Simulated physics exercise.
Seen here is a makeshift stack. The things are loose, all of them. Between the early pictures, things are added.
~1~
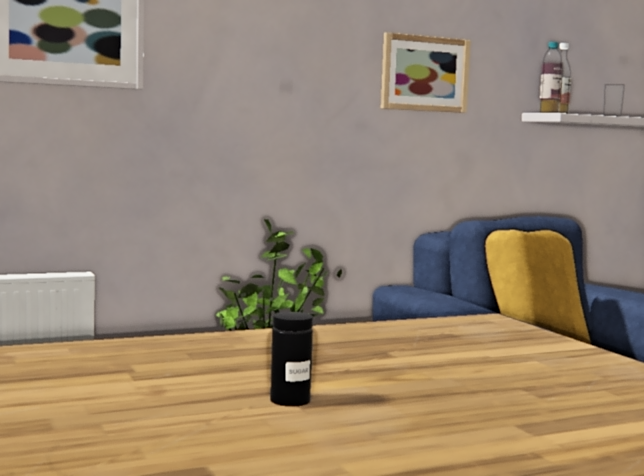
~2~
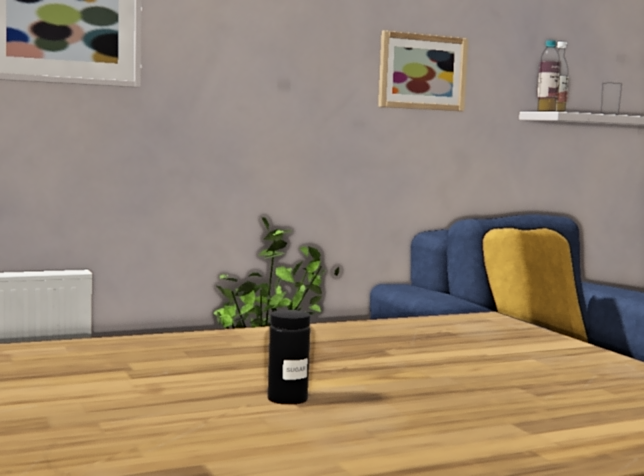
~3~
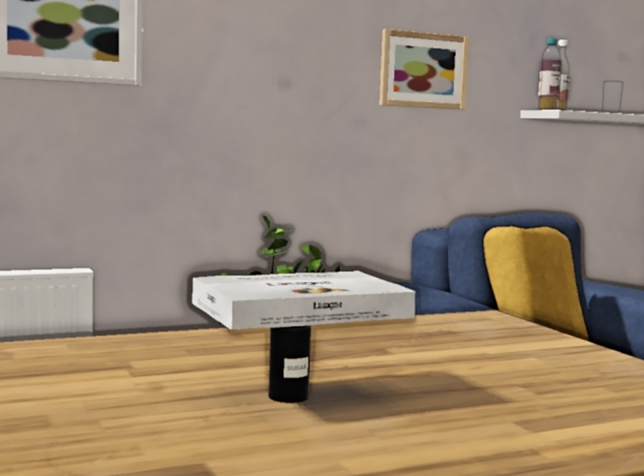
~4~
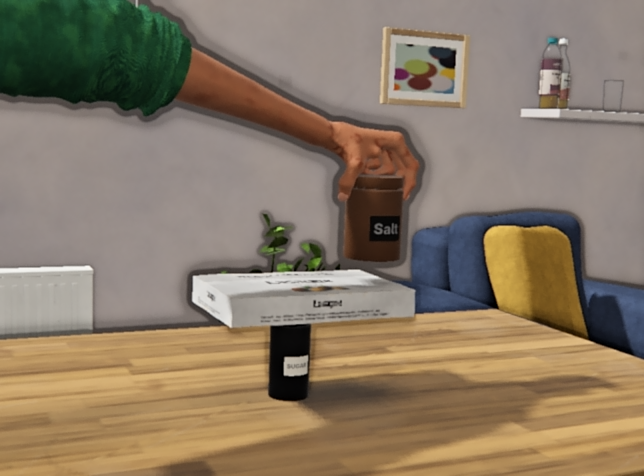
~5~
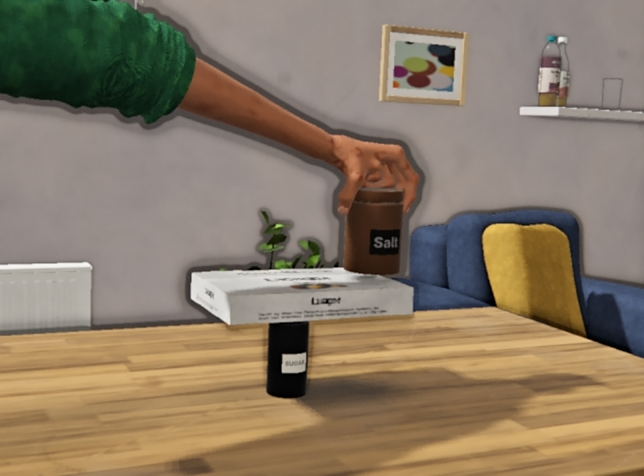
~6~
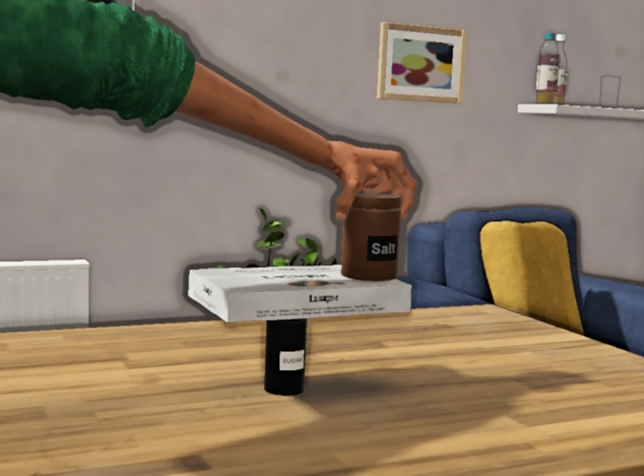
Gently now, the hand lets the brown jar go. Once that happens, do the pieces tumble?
Honestly, the whole thing doesn't stay intact in the end.
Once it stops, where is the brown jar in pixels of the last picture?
It ends near (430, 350).
Then, 0.40 s past the last view, brown jar now fallen; white packet rocked 49° from its first pose.
Then, 0.60 s past the last view, white packet on its side.
Then, 1.70 s past the last view, white packet upside down.
Then, 2.20 s past the last view, white packet now fallen.
Finally, fallen, white packet and brown jar; black jar still in place. Final places as the last picture's camera would see them, brown jar near (430, 350). The stack comes apart.
